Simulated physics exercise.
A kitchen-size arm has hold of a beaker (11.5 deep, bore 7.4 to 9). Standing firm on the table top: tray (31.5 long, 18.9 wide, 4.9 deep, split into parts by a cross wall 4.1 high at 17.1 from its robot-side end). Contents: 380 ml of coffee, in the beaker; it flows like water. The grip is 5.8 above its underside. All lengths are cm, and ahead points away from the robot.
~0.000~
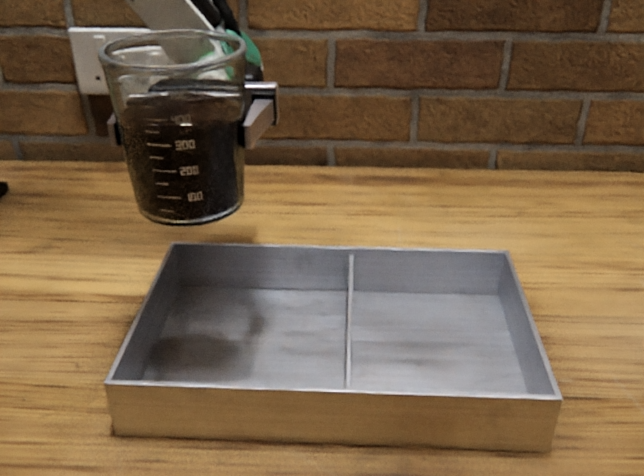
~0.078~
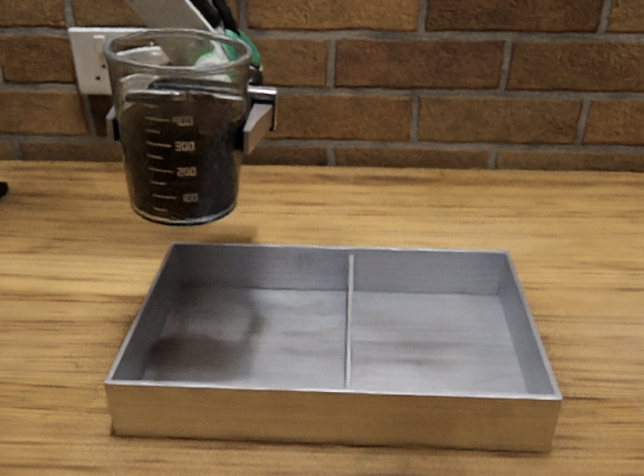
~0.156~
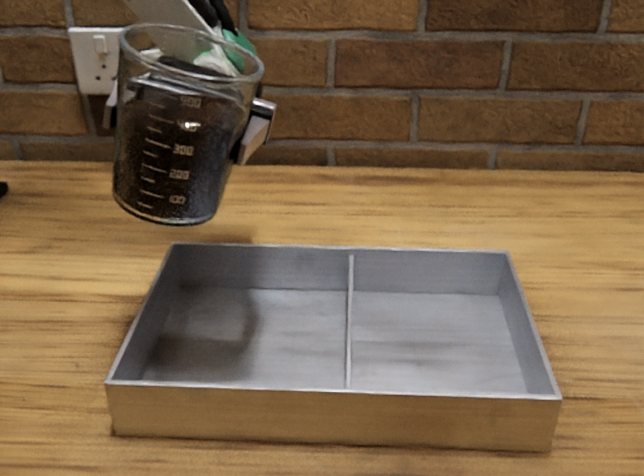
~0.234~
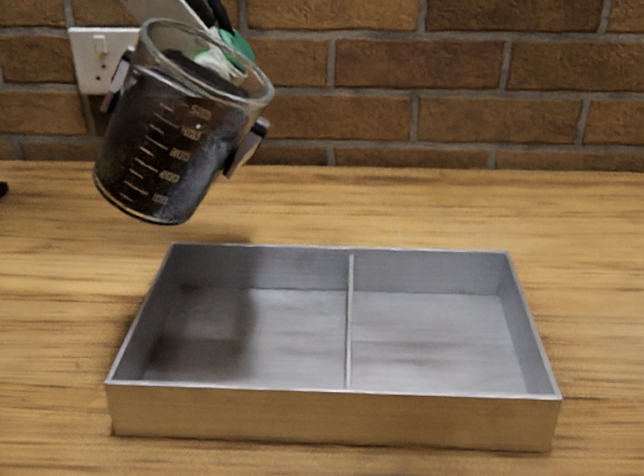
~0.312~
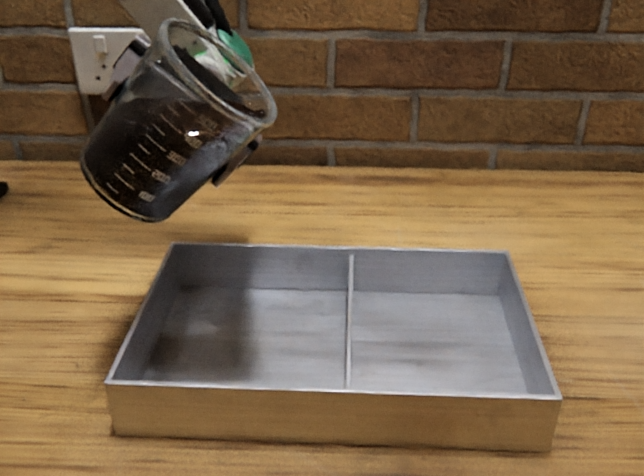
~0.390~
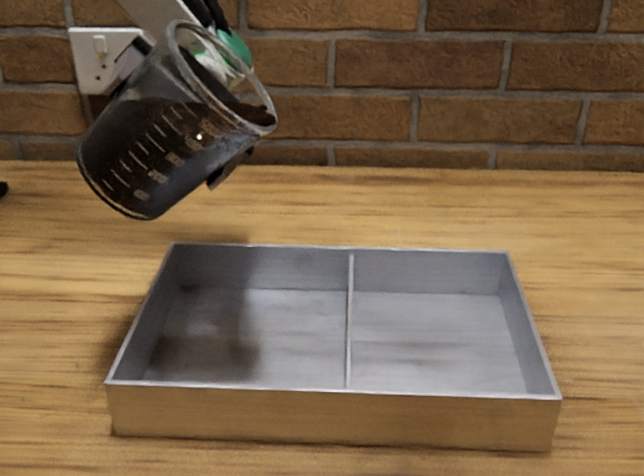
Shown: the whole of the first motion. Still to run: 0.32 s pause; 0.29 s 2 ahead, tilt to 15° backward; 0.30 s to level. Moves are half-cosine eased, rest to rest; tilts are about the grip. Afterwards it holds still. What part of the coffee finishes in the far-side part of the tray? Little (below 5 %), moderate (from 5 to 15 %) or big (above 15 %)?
Share in the far-side part of the tray: Little (below 5 %).
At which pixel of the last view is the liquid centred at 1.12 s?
Around (203, 153).
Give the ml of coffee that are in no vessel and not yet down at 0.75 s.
About 0 ml.
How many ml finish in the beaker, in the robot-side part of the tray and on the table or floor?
About 370, 5, 0 ml.
After 0.75 s, tilted 44° forward, liquid up to 22 above the table; 375 ml in the beaker, 5 ml in the robot-side part.
After 1.12 s, tilted 10° backward, liquid up to 23 above the table; 375 ml in the beaker, 5 ml in the robot-side part.
After 1.50 s, level, liquid up to 23 above the table; 375 ml in the beaker, 5 ml in the robot-side part.
After 2.30 s, level, liquid up to 23 above the table; 375 ml in the beaker, 5 ml in the robot-side part.
In the end, 375 ml in the beaker, 5 ml in the robot-side part. That is 0 % in the far-side part of the tray.
